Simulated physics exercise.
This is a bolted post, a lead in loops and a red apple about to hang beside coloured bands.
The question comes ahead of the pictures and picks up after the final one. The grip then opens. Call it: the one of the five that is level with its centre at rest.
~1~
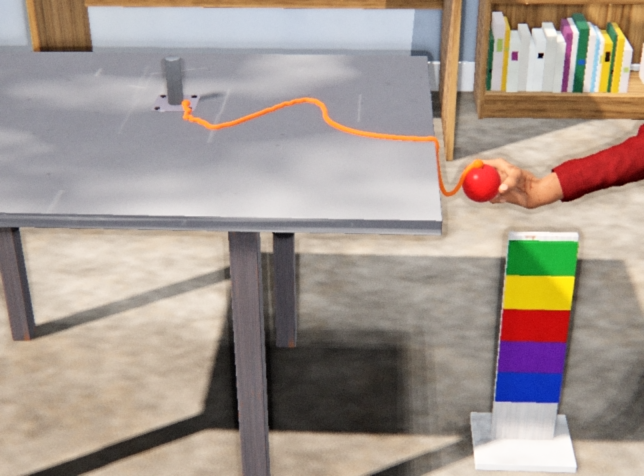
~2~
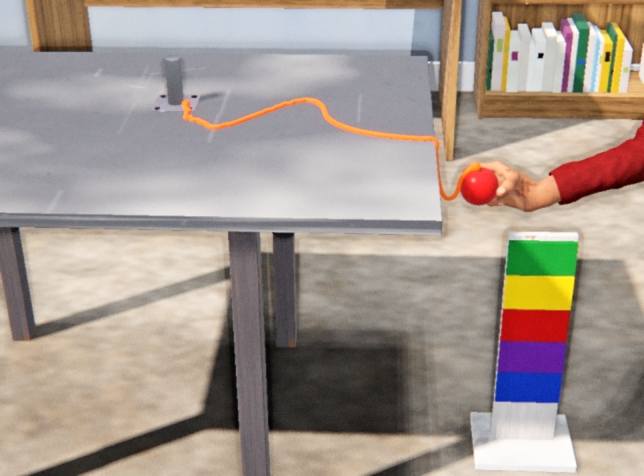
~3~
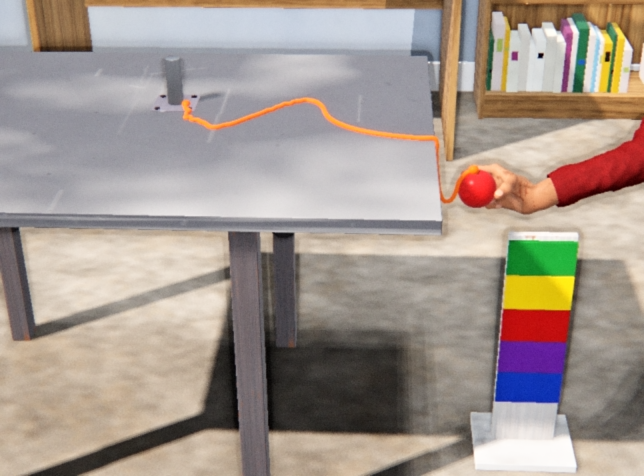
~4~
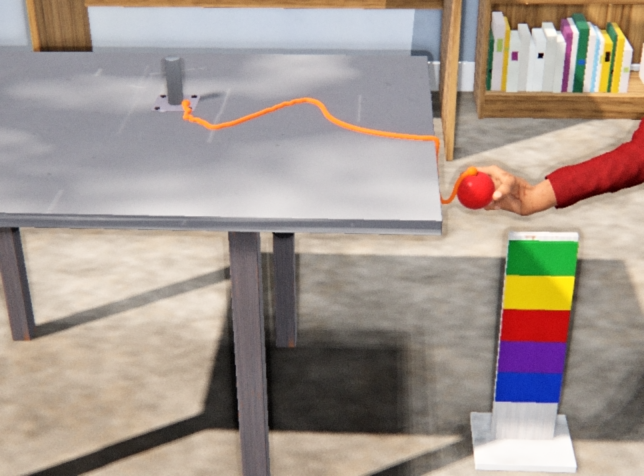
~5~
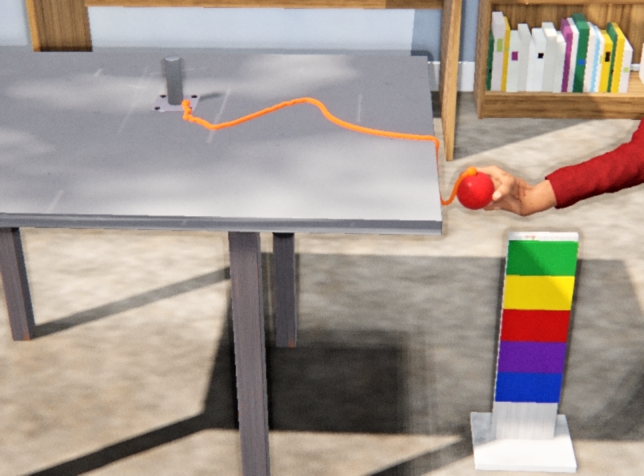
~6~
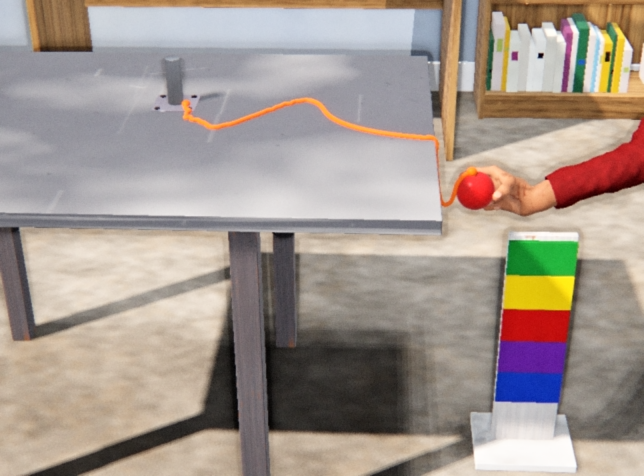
My call is purple.
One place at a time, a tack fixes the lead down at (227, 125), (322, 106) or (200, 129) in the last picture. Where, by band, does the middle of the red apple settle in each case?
First try red, second yellow, third red.
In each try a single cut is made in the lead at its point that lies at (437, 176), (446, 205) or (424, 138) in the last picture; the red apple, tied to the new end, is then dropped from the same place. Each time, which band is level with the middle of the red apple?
For the first: Yellow; for the second: Red; for the third: Green.
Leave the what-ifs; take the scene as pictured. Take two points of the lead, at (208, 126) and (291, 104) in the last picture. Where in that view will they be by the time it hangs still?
In that view they sit near (261, 109) and near (363, 117).
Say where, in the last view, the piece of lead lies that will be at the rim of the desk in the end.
At (332, 118), roughly.
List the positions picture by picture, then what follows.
The first frame shows red apple (481, 183); green (542, 260); yellow (539, 294); red (535, 327); purple (532, 358); blue (529, 389).
The second frame shows red apple (479, 186); lead through (191, 118) (254, 116) (319, 104) (361, 132) (436, 156).
The third frame shows red apple (477, 189).
The fourth frame shows red apple (475, 190); lead through (191, 118) (254, 116) (319, 104) (366, 131) (436, 160).
The fifth frame shows red apple (475, 190).
The sixth frame shows red apple (475, 190); lead through (191, 118) (254, 116) (319, 105) (369, 131) (436, 163).
A little later, apple near (440, 332); level with red.
Next, apple near (408, 335); level with purple.
When it is over, apple near (421, 343); level with purple. The purple one.
